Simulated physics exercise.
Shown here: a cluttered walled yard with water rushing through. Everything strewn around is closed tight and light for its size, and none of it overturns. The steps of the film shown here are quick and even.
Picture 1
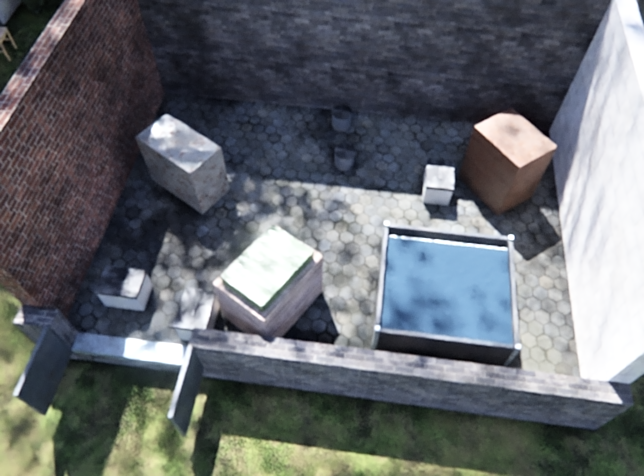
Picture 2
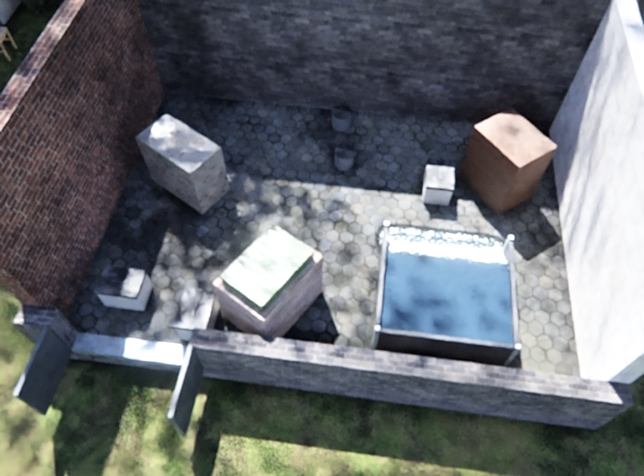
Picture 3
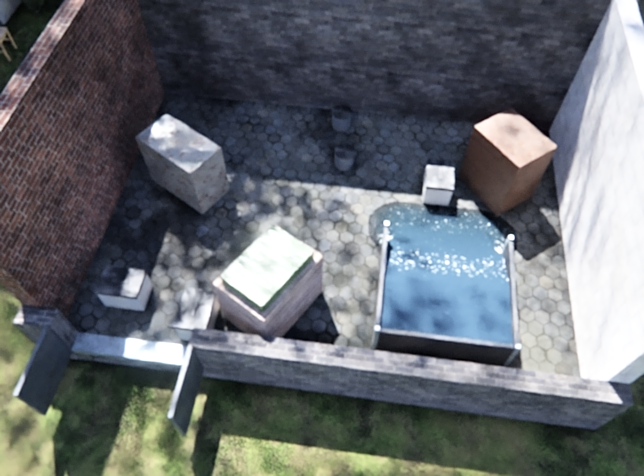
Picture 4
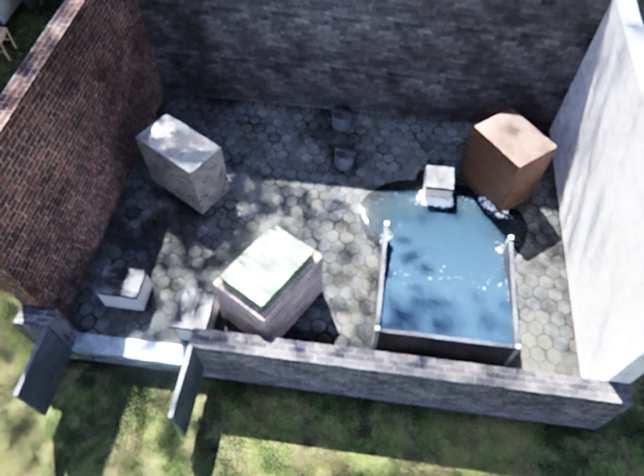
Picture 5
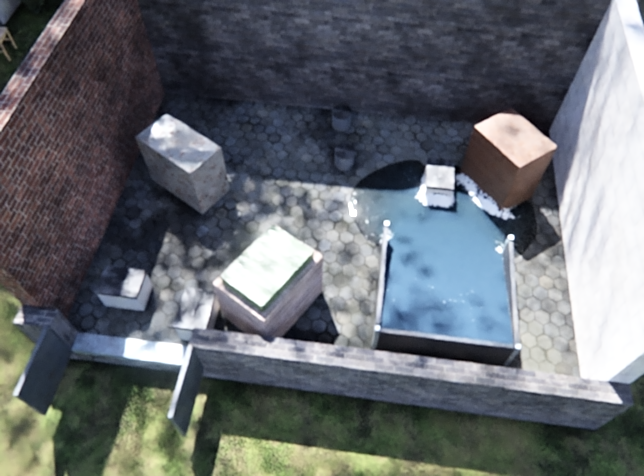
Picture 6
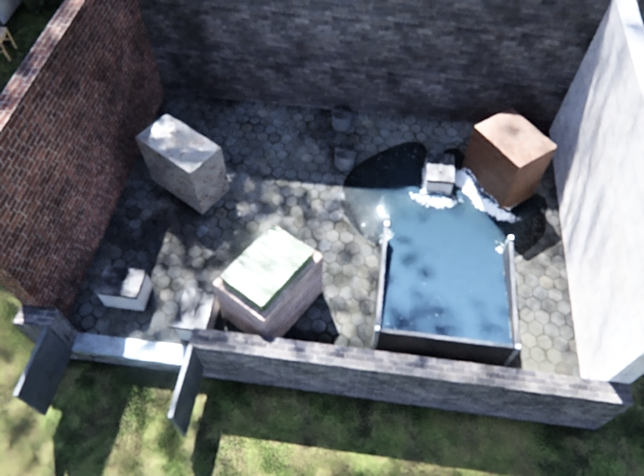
A walled yard paved with hexagonal stones, with brick and grey stone walls and grass outside, is seen from high above by a still camera. A pale grey block stands at left, a light-topped box at lower centre, a dark-rimmed pool of blue water at right, and a small white box and reddish-brown crate beyond it. Water surges over the pool's far edge, spreads across the paving and foams around the white box and crate, which barely shift.
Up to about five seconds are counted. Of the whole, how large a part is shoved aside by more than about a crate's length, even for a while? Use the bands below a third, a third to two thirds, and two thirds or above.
It falls a third to two thirds.
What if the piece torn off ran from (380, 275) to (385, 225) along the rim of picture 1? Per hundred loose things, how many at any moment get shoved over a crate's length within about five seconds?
0 per cent or thereabouts.
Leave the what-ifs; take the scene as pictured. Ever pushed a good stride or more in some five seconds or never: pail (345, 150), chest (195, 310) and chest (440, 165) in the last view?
Goes that far, short of that, goes that far.
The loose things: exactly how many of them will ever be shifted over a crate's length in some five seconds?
That adds up to 3.
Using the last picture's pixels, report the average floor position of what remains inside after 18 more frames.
Mean floor position: Approx. (211, 198) px, last view.
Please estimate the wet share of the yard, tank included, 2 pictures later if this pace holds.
It comes to some 30 in a hundred.
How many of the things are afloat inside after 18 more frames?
My count is 1.
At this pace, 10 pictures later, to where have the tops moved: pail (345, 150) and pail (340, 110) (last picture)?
Around (317, 127) and (300, 107).
A moment on, 1 of 5 are well off their spots; 0 afloat.
Next, 3 of 5 are well off their spots; 1 afloat.
Later, 3 of 5 are well off their spots; 1 afloat.
In the end, 3 of 5 are well off their spots, and 3 have been at some point; 1 afloat.
